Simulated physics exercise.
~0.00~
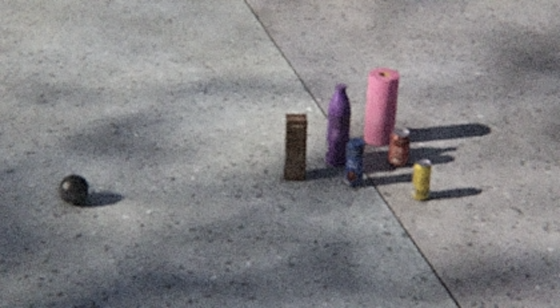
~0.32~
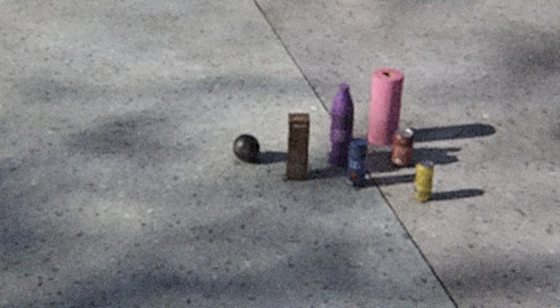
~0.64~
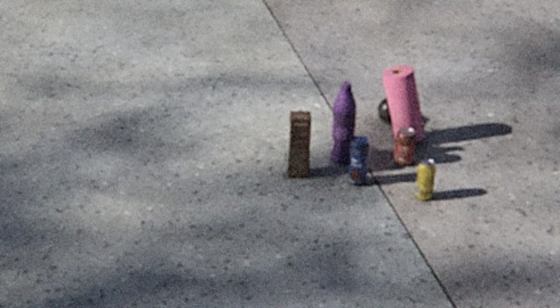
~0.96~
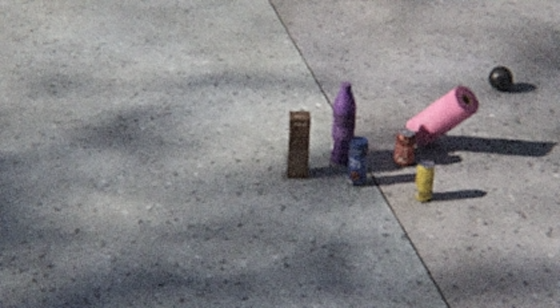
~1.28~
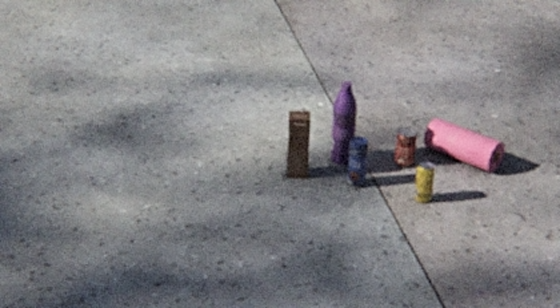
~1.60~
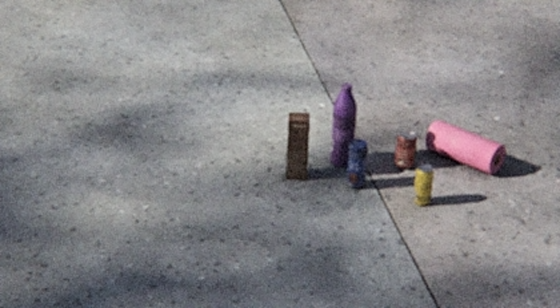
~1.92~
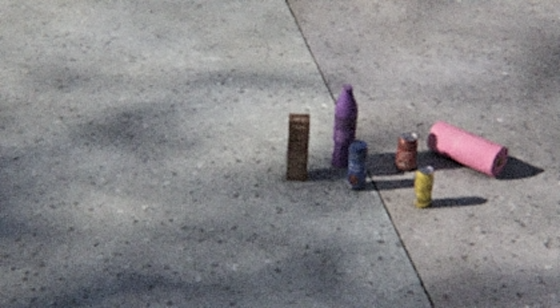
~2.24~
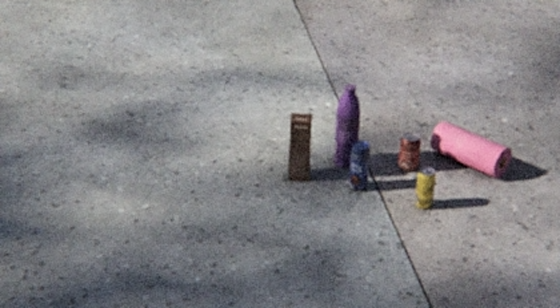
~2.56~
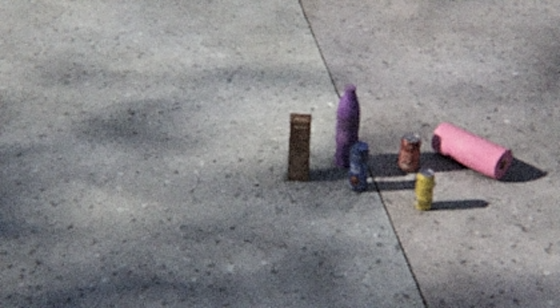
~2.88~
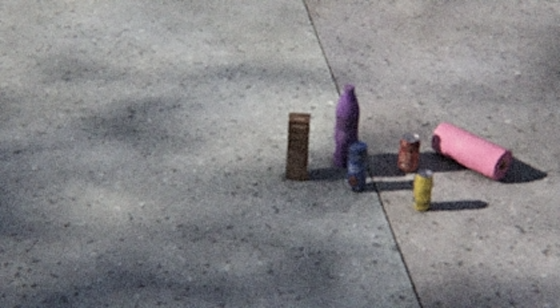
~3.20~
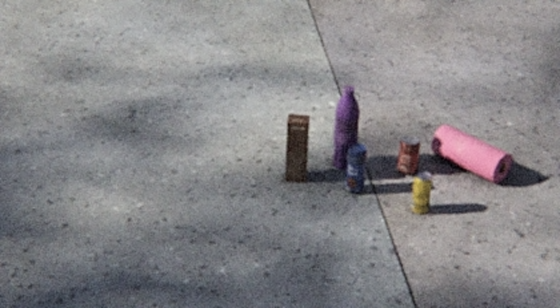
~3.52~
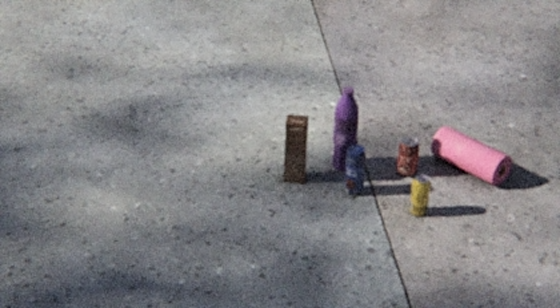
Pink roll toppling onto its side as a black ball rolls rightward past upright cans, carton and purple bottle, which stay standing.
